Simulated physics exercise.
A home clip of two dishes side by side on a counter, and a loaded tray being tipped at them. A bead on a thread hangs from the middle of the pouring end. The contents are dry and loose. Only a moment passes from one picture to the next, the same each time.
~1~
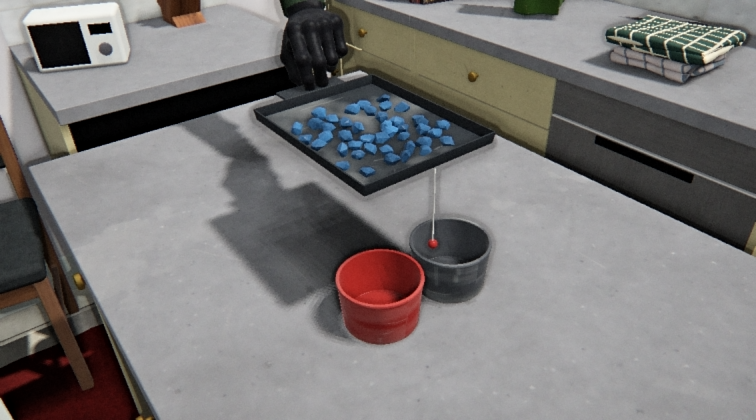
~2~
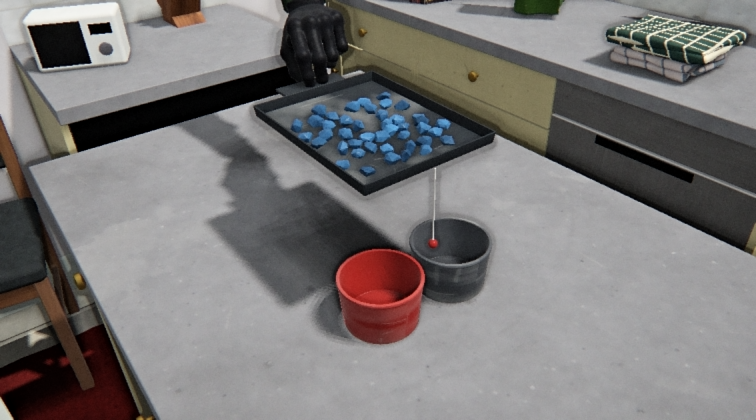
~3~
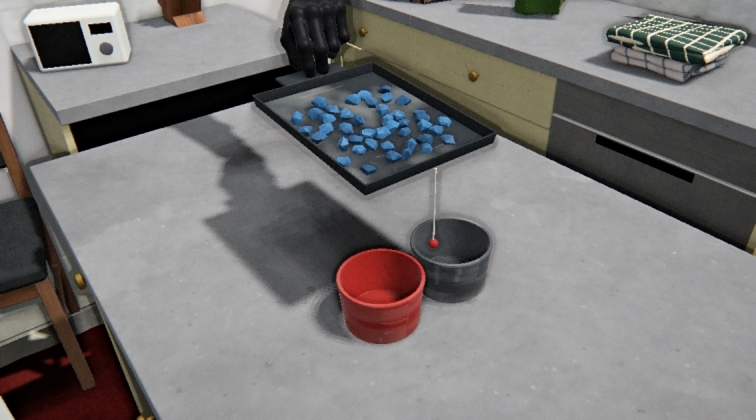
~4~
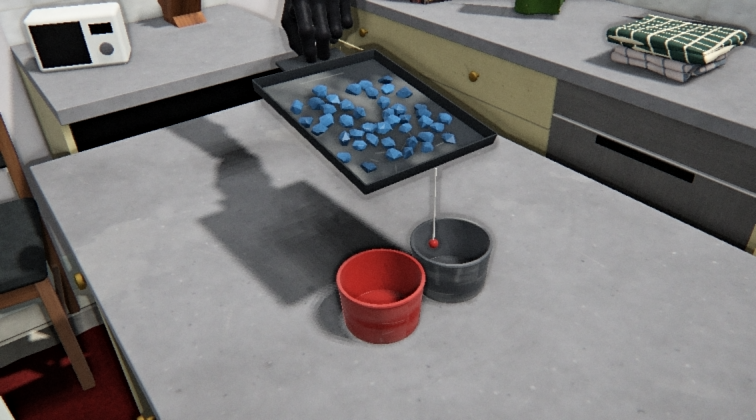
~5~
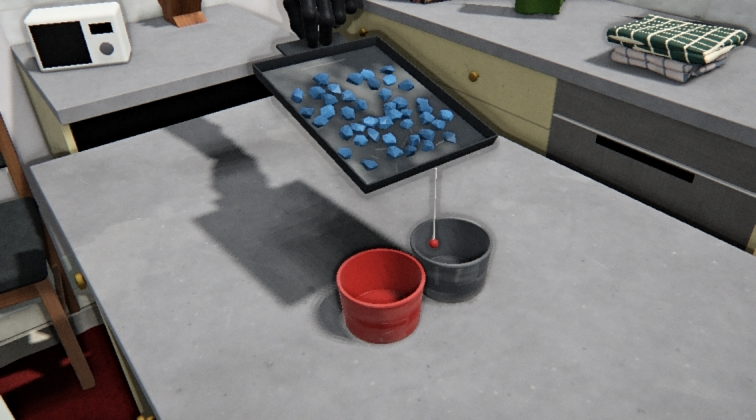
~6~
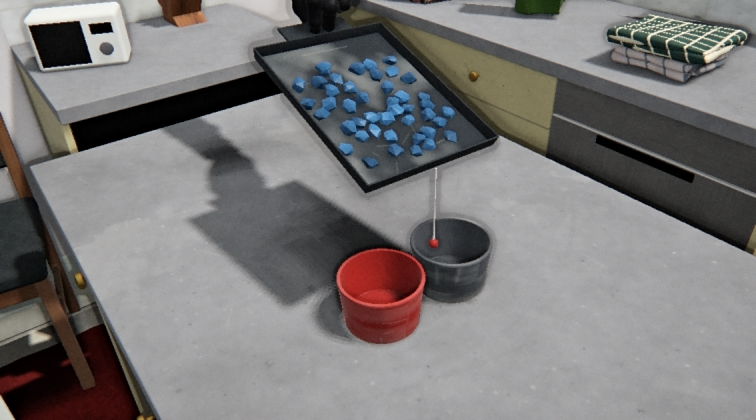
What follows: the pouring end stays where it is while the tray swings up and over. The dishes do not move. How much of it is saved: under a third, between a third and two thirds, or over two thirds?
In the dishes lies under a third of it.
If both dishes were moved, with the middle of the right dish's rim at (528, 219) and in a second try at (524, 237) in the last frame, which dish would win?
The first try: The dish on the left. The second: The dish on the left.
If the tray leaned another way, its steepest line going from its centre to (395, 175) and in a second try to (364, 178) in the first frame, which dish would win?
The first try: The left dish. The second: The left dish.
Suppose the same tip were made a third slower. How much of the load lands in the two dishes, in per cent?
Near 10 %.
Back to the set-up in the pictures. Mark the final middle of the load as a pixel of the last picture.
Roughly at (488, 322).
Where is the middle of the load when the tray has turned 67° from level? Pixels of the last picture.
Around (441, 146).
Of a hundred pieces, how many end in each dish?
Left dish near 0 in a hundred; right dish near 10.
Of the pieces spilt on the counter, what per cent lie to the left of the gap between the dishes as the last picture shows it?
Some 10 per cent.
Shortly afterwards, tray tipped steeply; all but a few on the tray; only a few outside both; a little in the air.
Next, tray tipped past a quarter turn; near half on the tray; only a few in the right dish; near a third outside both; near a quarter in the air.
Some moments later, tray tipped past a quarter turn; a little in the right dish; all but a few outside both.
In the end, tray tipped past a quarter turn; none at all in the left dish; a little in the right dish; all but a few outside both.
